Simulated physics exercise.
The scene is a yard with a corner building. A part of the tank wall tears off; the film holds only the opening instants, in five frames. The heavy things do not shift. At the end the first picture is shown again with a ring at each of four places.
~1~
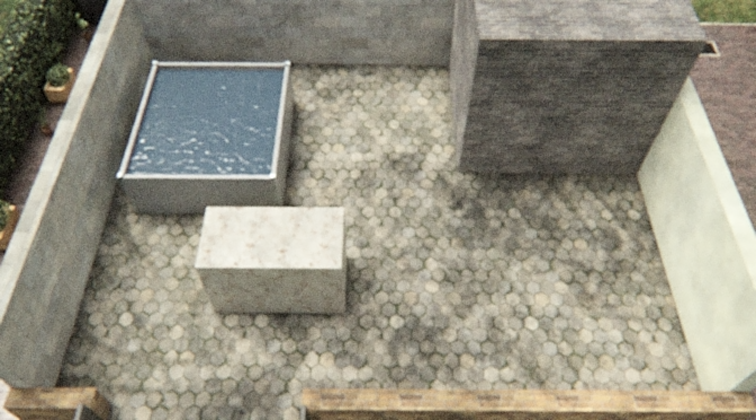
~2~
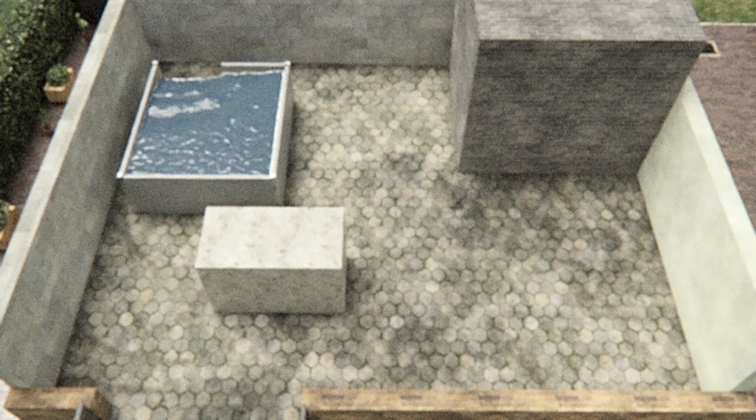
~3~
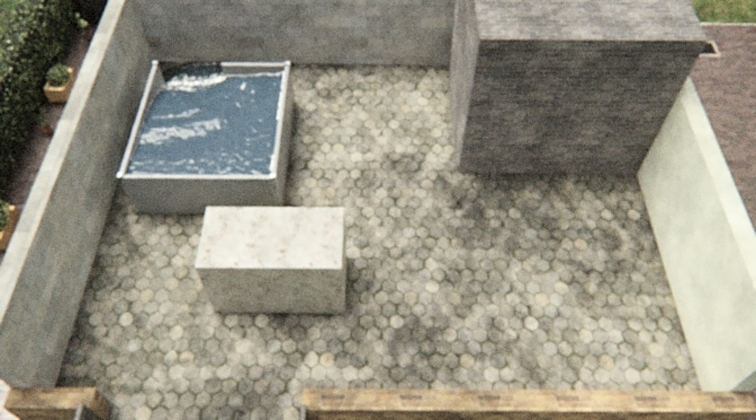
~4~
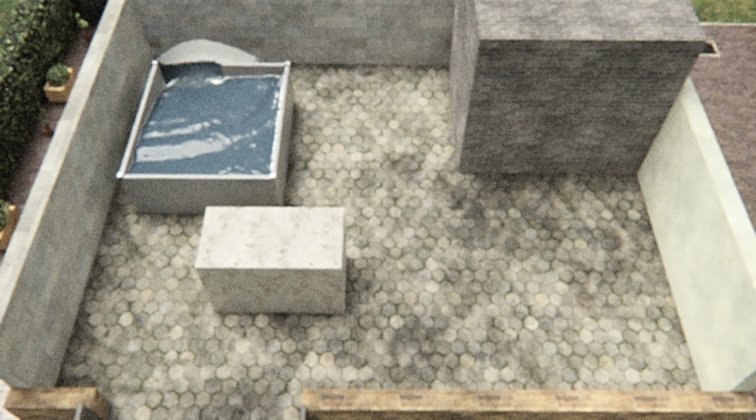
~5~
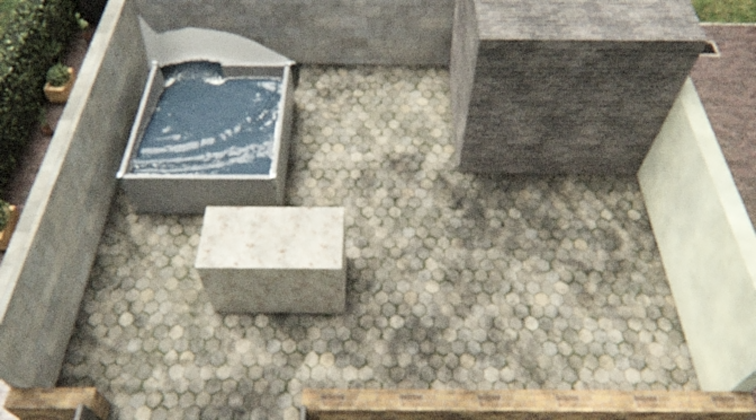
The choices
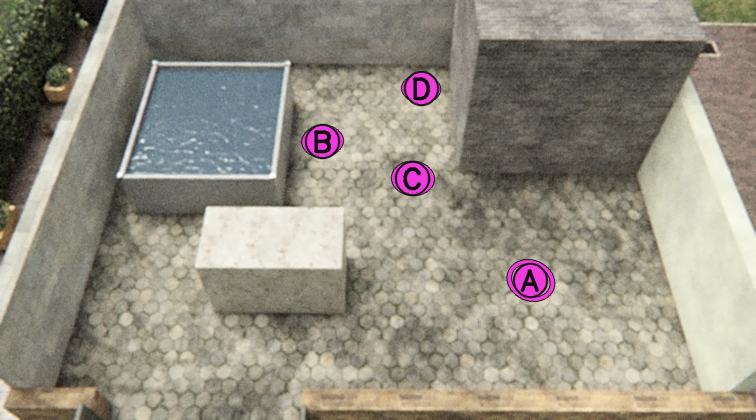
Water in the square tank at the upper left of a walled, paved yard rippled and sloshed, then poured over its back edge and spread in a pale sheet along the back wall.
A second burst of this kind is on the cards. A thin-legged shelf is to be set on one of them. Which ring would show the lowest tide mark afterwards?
Take B.
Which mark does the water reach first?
D.
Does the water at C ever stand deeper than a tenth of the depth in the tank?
Yes, it does.
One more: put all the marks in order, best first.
The order is B, A, C, D.
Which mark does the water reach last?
The answer is A.
In magenta, A at (530, 280); B at (322, 141); C at (412, 178); D at (421, 88).
For place A, the water peaks at about 9 % of the depth that stood in the tank.
For place B, the water peaks at about 5 % of the depth that stood in the tank.
For place C, the water peaks at about 18 % of the depth that stood in the tank.
For place D, the water peaks at about 40 % of the depth that stood in the tank.
